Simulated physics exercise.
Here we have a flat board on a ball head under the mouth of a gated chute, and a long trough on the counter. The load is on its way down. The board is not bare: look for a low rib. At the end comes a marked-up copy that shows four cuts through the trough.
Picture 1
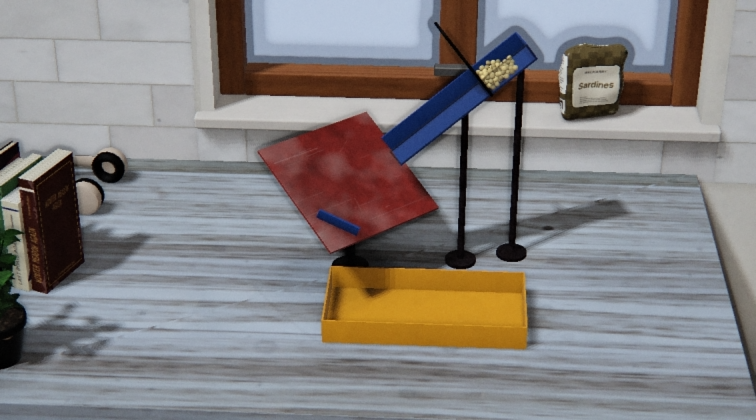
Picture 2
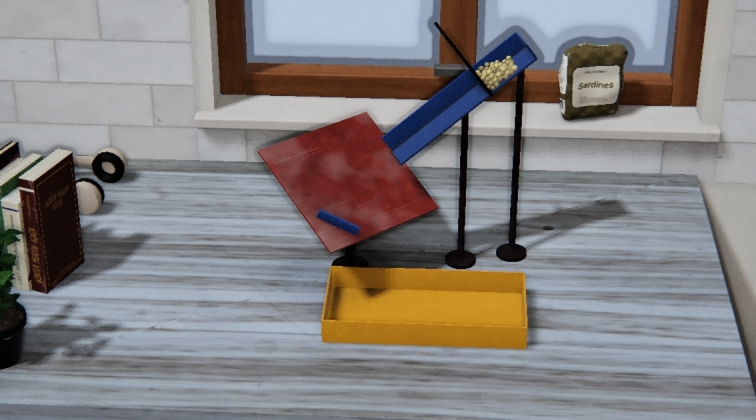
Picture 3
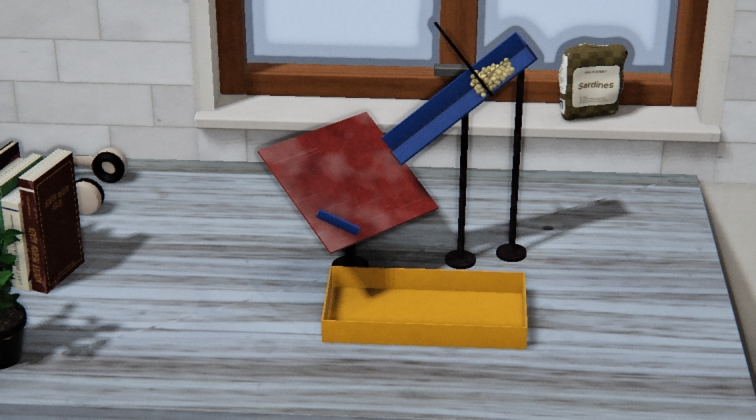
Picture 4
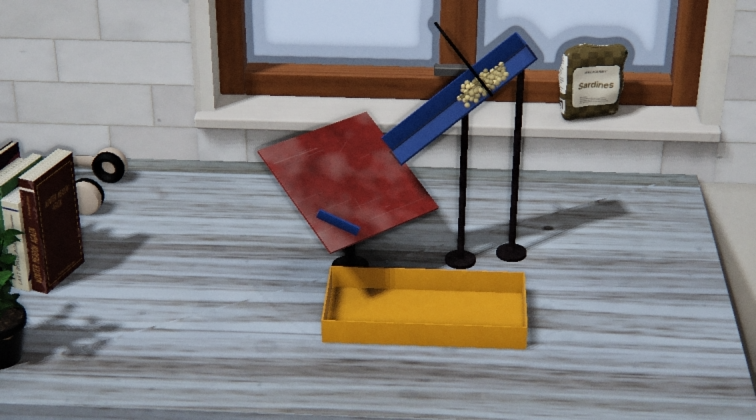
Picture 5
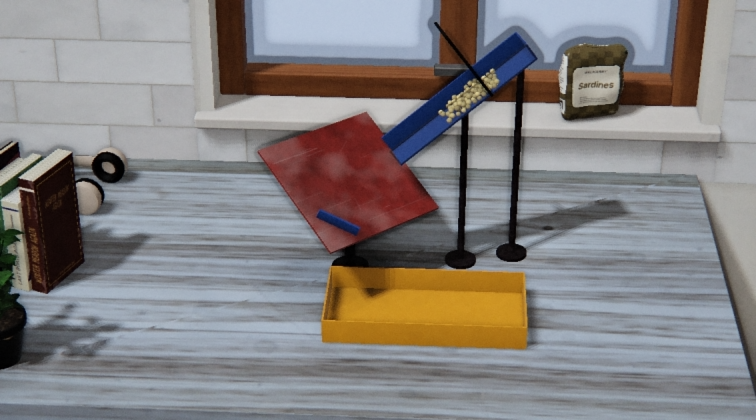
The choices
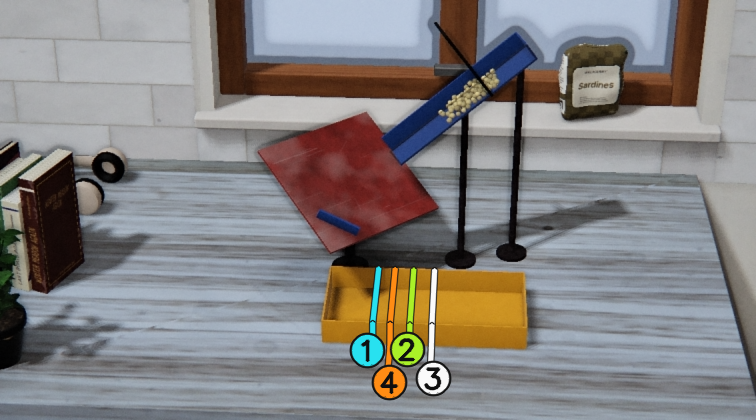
On a wood-grained counter by a window, pale beans bunched high in a sloping blue chute begin sliding down to the left, spreading along it above a tilted red board with a small blue rib and an empty yellow trough.
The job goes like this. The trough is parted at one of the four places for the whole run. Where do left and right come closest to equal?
I would pick line 4.
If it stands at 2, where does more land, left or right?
The left side.
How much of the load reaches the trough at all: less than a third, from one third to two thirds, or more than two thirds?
About that: More than two thirds.
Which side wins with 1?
Right.
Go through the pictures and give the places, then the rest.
In the first frame, load behind the gate at (495, 72), soya beans; lip of the chute at (397, 158), sloping fairly steeply.
In the second frame, middle of the board at (350, 179), tilted fairly steeply; middle of its low edge at (387, 229); of its high edge at (314, 130).
In the third frame, front corners of the trough at (322, 320) and (527, 327), empty; front of the load at (473, 84).
In the fourth frame, middle of the load at (482, 84); its front at (460, 99), about a quarter of the way to the lip; rib from (320, 210) to (360, 228).
In the fifth frame, middle of the load at (471, 95); its front at (441, 113), about half of the way to the lip.
On the marked copy, line 1 crosses the front rim at (372, 322); line 2 crosses the front rim at (409, 323); line 3 crosses the front rim at (431, 324); line 4 crosses the front rim at (390, 323).
With 1, of what is caught, a stray few on the left of the divider, nearly all on the right.
With 2, of what is caught, nearly all on the left of the divider, a small part on the right.
With 3, of what is caught, all on the left of the divider, none on the right.
With 4, of what is caught, about half on the left of the divider, about half on the right.
